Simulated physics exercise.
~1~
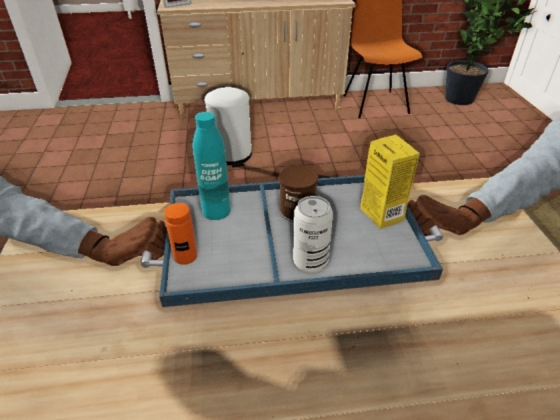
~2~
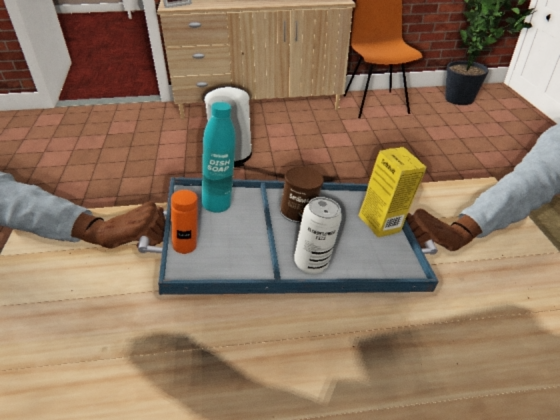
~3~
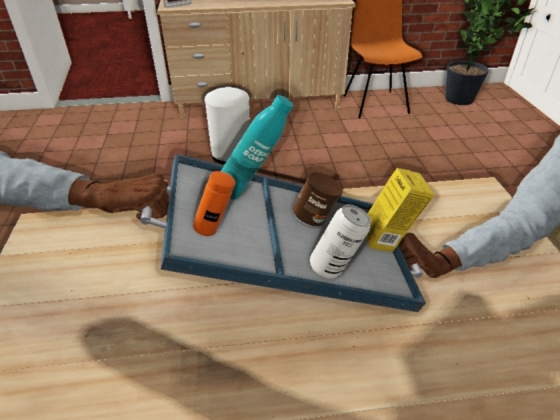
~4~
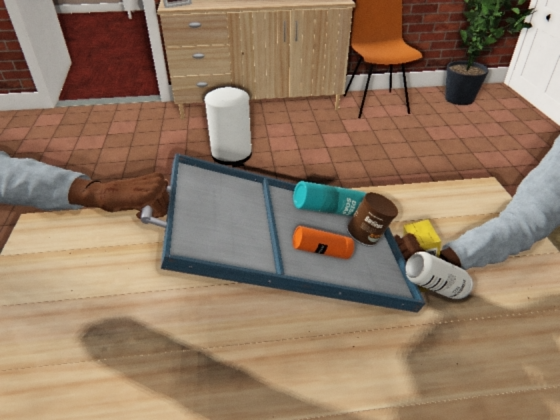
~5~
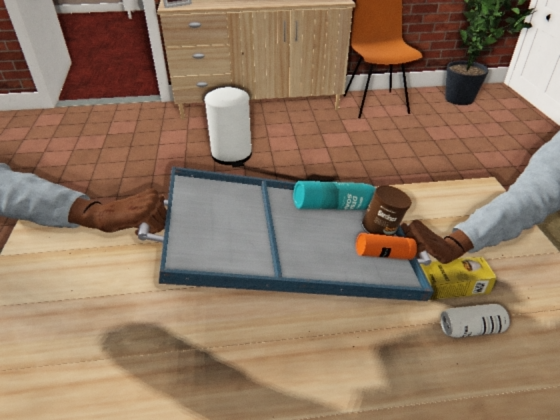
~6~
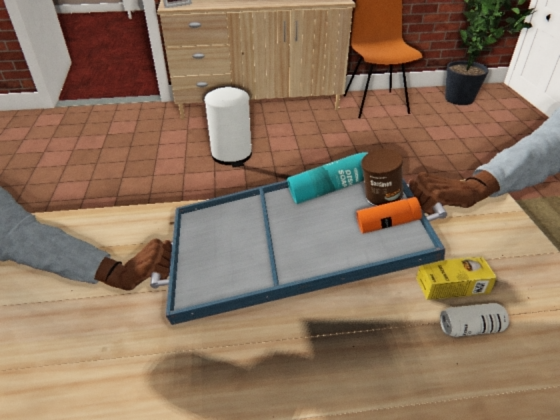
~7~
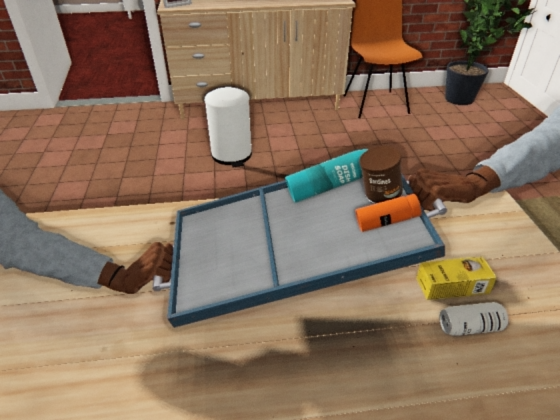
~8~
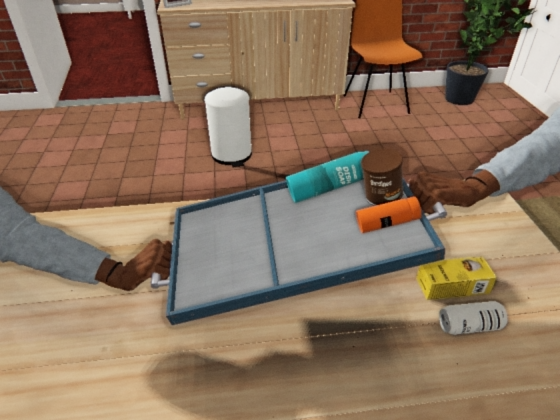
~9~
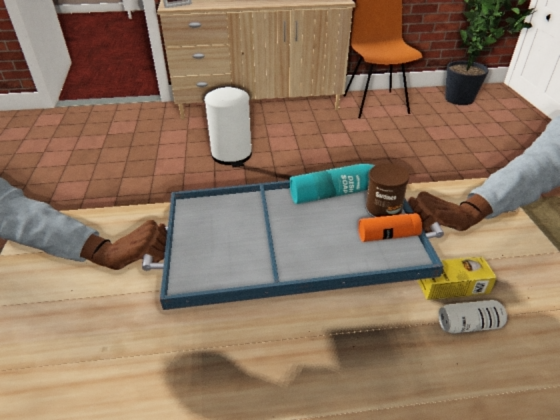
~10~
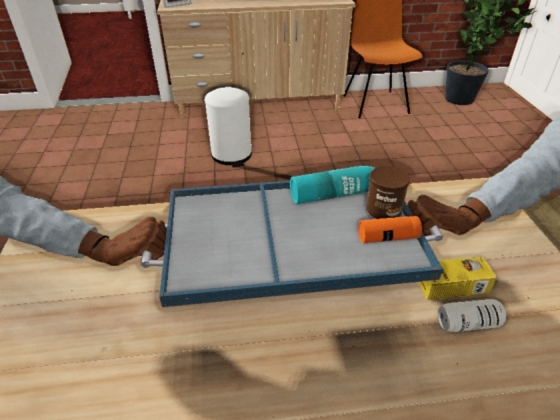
Two hands tilt a tray right, toppling items and spilling two, then level it.
